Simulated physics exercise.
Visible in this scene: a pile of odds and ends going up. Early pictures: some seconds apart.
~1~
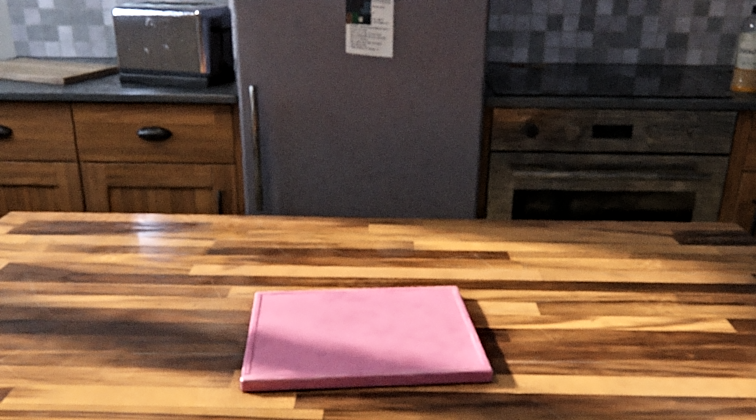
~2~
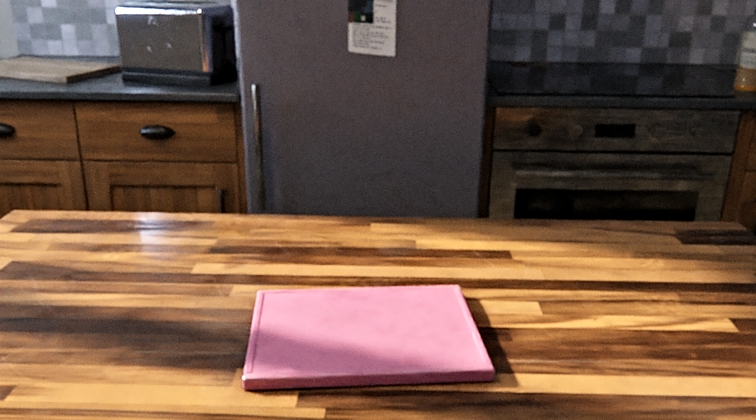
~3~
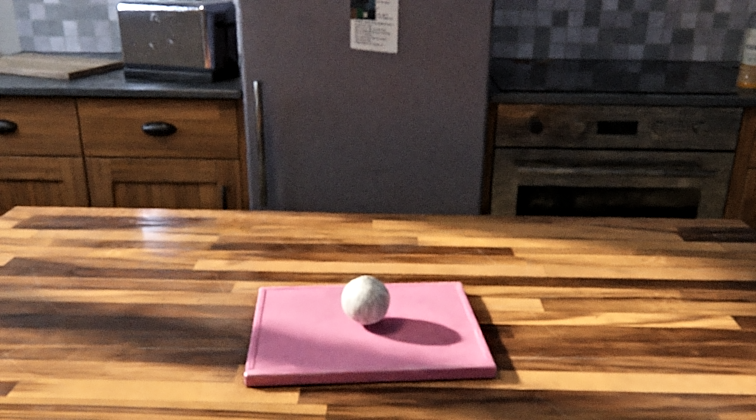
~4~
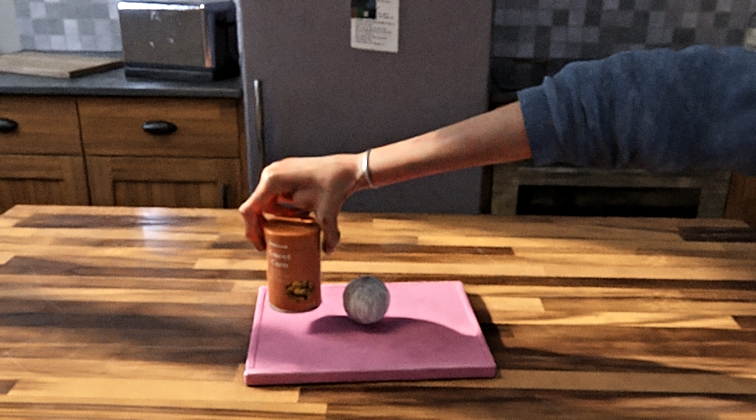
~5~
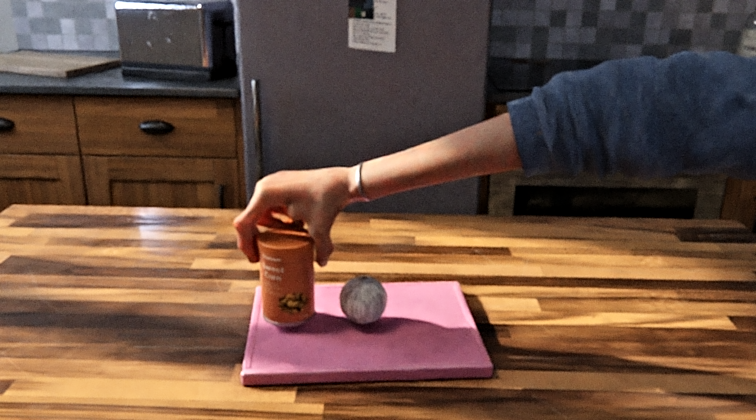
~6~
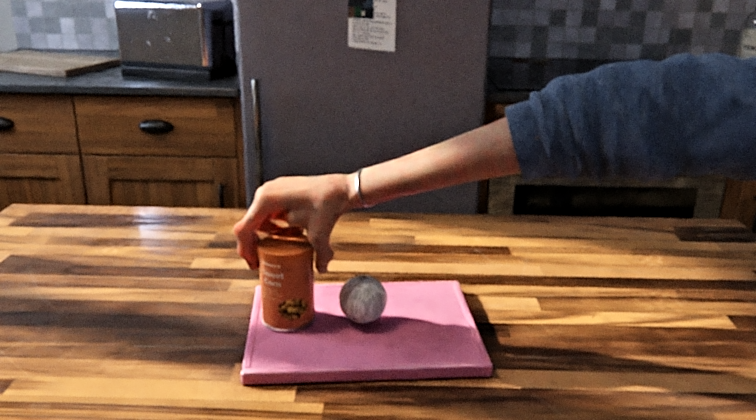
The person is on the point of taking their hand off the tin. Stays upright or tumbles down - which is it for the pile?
The pile stays upright.
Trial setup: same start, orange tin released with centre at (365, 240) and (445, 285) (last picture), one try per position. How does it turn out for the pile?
Try one: It topples; try two: It stands firm.
Then, 0.30 s after the last picture, nothing has stirred.
Then, 0.80 s after the last picture, orange tin resting near (287, 282).
At rest, all 3 in place. Seen from the same camera at the end, orange tin near (287, 282). The pile keeps its balance.
